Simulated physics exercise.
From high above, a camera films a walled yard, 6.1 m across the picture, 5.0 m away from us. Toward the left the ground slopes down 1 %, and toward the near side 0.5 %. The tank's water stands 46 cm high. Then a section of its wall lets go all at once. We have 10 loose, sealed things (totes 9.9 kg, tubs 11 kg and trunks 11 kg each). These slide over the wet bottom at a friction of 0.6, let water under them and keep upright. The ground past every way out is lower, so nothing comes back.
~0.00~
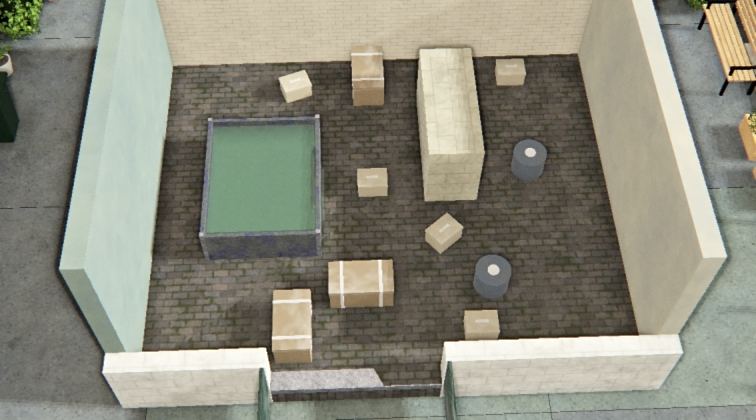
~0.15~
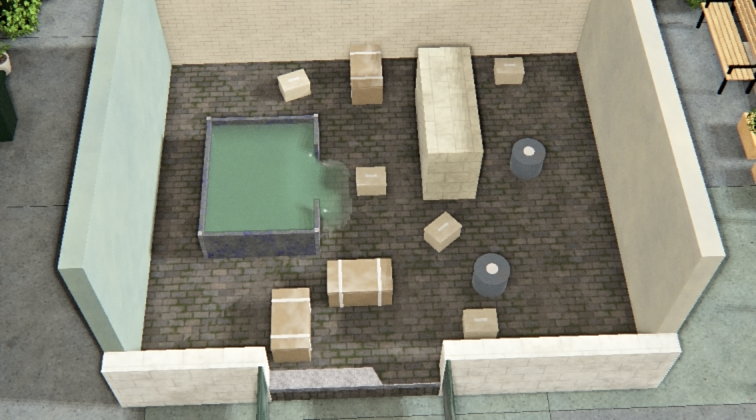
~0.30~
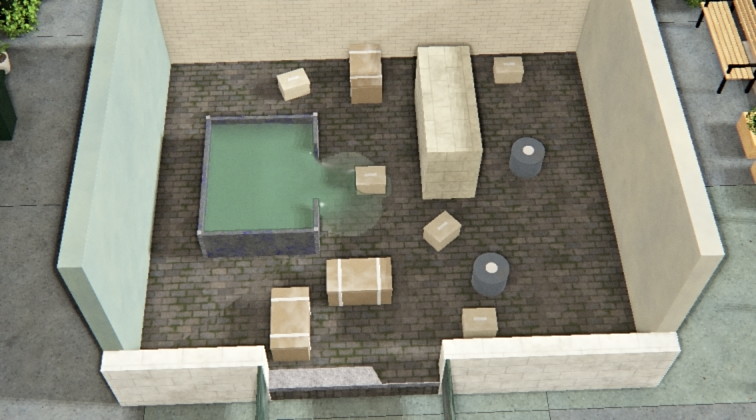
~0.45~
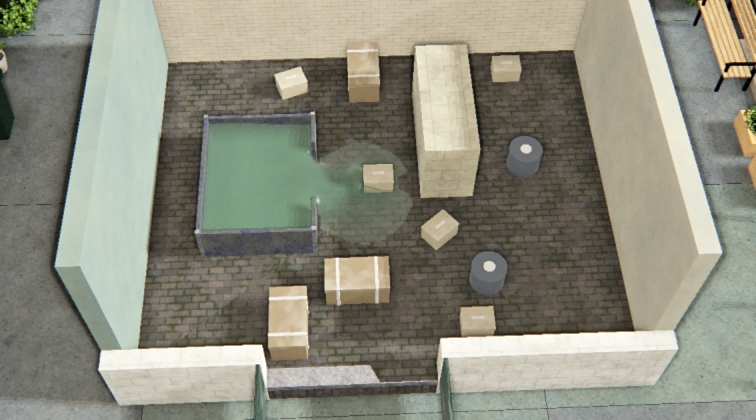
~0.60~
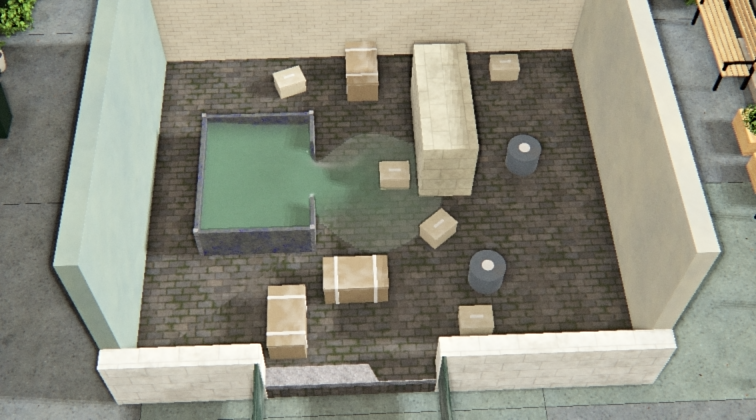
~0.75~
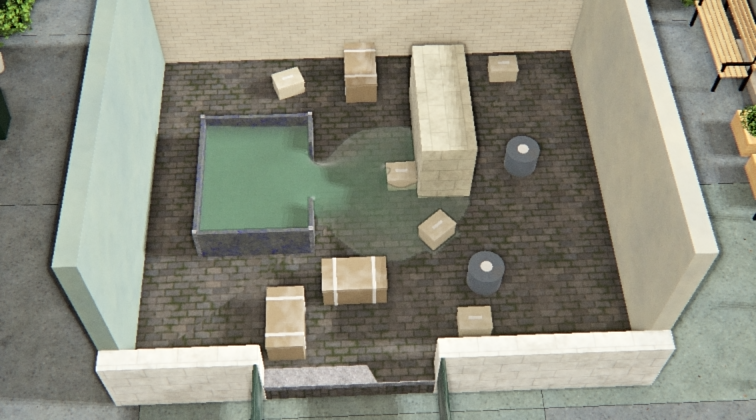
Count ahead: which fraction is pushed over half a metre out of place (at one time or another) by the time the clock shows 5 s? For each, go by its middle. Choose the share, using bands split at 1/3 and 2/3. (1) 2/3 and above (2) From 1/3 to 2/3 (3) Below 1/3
From 1/3 to 2/3 (2).
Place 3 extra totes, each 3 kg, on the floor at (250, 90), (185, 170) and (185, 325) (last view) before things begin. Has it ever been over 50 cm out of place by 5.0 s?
In the order asked: Below the mark; below the mark; below the mark.
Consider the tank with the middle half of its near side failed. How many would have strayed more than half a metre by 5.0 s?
Then 1.
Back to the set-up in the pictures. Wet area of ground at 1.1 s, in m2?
The covered patch comes to about 7.0 m2.
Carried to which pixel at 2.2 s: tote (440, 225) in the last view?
Somewhere near (514, 273) in the last view.
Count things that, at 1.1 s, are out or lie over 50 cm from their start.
I count 1.
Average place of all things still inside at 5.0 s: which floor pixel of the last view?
Near (432, 214).
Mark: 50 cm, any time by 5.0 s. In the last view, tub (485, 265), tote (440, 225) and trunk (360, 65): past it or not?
Listed in sequence: Higher; higher; higher for the last.
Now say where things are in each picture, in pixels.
The first picture shows a tote at (372, 177), on the bottom; a tub at (494, 270), on the bottom; water covers 2.6 m2; 0 of 10 have shifted.
The second picture shows a tote at (371, 176) rests on the ground; a tub at (492, 269) rests on the ground; 3.0 m2 under water; 0 of 10 have shifted.
The third picture shows a tote at (371, 175) rests on the ground; a tub at (492, 268), on the bottom; 3.5 m2 under water; 0 of 10 have shifted.
The fourth picture shows a tote at (379, 173) rests on the ground, 14 cm from its start; a tub at (490, 266) rests on the ground; water covers 4.1 m2; 1 of 10 have shifted.
The fifth picture shows a tote at (395, 170) rests on the ground, 38 cm from its start; a tub at (488, 265), on the bottom; water covers 4.8 m2; 1 of 10 have shifted.
The sixth picture shows a tote at (402, 171), on the bottom, 49 cm from its start; a tub at (487, 266) rests on the ground; 5.3 m2 under water; 1 of 10 have shifted.
After 1.1 s 1 of 10 are over 50 cm from their spots; 1 afloat.
After 2.2 s 2 of 10 are over 50 cm from their spots; 1 afloat.
After 3.5 s 4 of 10 are over 50 cm from their spots; 1 afloat.
After 5.0 s 4 of 10 are over 50 cm from their spots, and 4 have been at some point; 2 afloat.
